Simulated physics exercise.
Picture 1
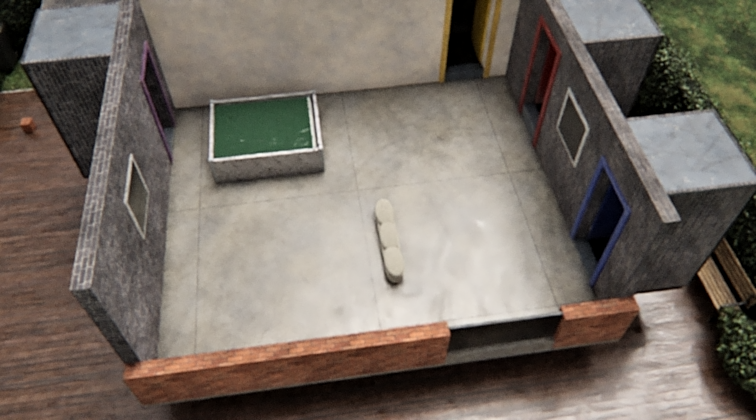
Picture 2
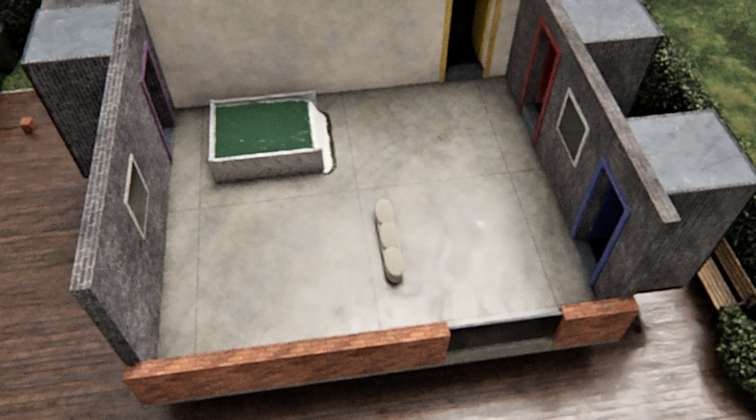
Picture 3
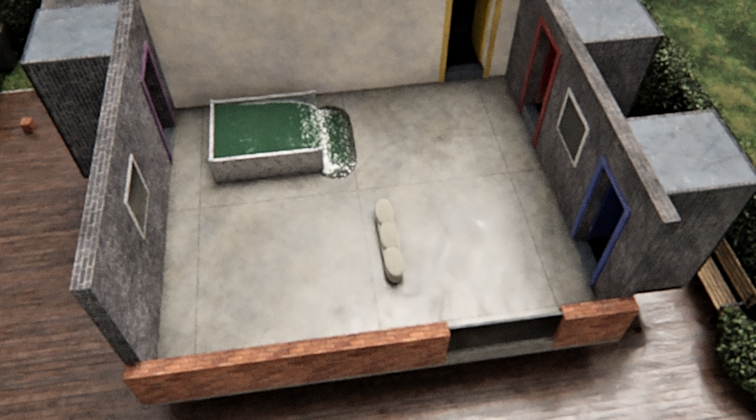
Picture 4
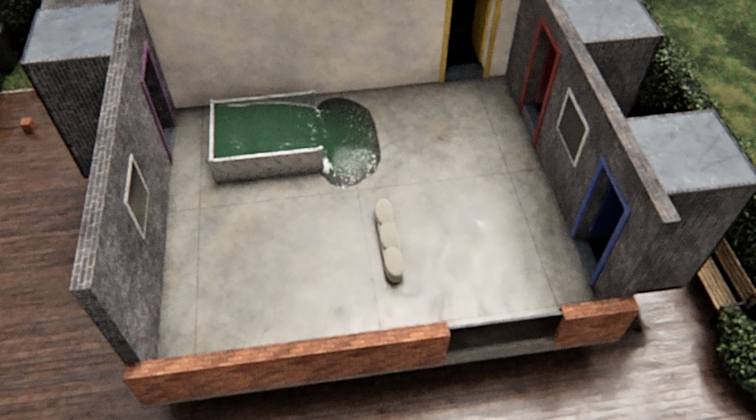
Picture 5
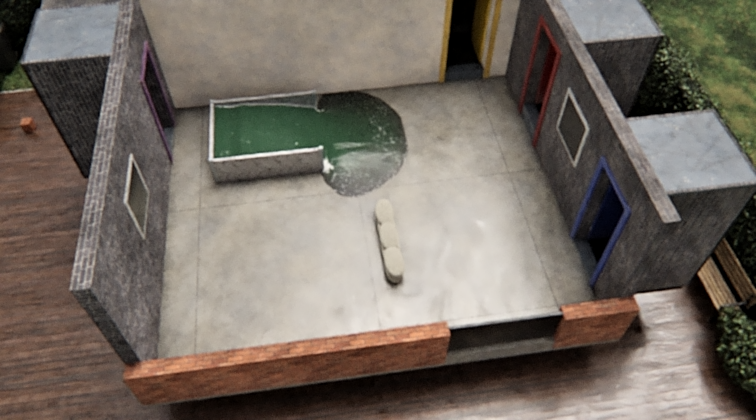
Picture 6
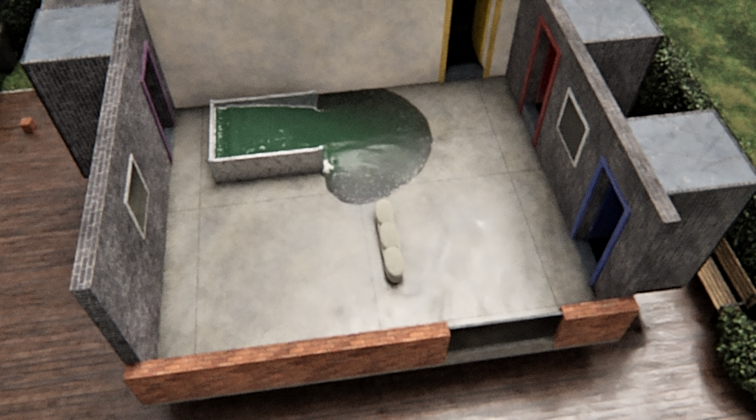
The video shows a walled court seen from above, where the right side of a rectangular tank of green liquid opens and the liquid pours out, spreading rightward across the grey floor in a widening rounded pool.
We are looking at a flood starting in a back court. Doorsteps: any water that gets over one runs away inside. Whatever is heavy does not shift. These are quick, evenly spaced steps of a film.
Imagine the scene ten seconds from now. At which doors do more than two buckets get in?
Result: Yellow door: At most two buckets, red door: At most two buckets, purple door: At most two buckets, blue door: Over two buckets.
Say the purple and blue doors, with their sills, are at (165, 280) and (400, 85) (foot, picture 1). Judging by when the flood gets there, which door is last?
That would be the purple-painted one.
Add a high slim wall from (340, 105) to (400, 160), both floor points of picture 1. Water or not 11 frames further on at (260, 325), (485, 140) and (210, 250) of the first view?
Taking the points in order, they are high and dry, high and dry and high and dry.
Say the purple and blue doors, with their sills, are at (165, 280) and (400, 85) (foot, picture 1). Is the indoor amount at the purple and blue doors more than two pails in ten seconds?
I reckon the purple door is safe, and the blue door breaks the limit.
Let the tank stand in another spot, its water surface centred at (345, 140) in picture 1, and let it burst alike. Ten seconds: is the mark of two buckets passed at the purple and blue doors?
Finding: Purple door goes beyond it; blue door goes beyond it.
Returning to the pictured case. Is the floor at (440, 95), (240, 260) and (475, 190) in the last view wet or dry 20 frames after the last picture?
First swamped, then spared, then swamped.
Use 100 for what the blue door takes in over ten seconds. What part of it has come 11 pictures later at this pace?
About 0 per cent.
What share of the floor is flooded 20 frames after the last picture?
About 45 in a hundred.
A moment on, water covers 30 % of the floor; the yellow door not reached, the red door wet at the sill, nothing in, the purple door not reached, the blue door not reached.
Next, water covers 35 % of the floor; the yellow door wet at the sill, nothing in, the red door wet at the sill, nothing in, the purple door not reached, the blue door not reached.
Then, water covers 45 % of the floor; the yellow door wet at the sill, nothing in, the red door wet at the sill, nothing in, the purple door not reached, the blue door wet at the sill, nothing in.
Later, water covers 55 % of the floor; the yellow door under two buckets in, the red door wet at the sill, nothing in, the purple door not reached, the blue door under two buckets in.
In the end, water covers 85 % of the floor; the yellow door under two buckets in, the red door wet at the sill, nothing in, the purple door not reached, the blue door over two buckets in.
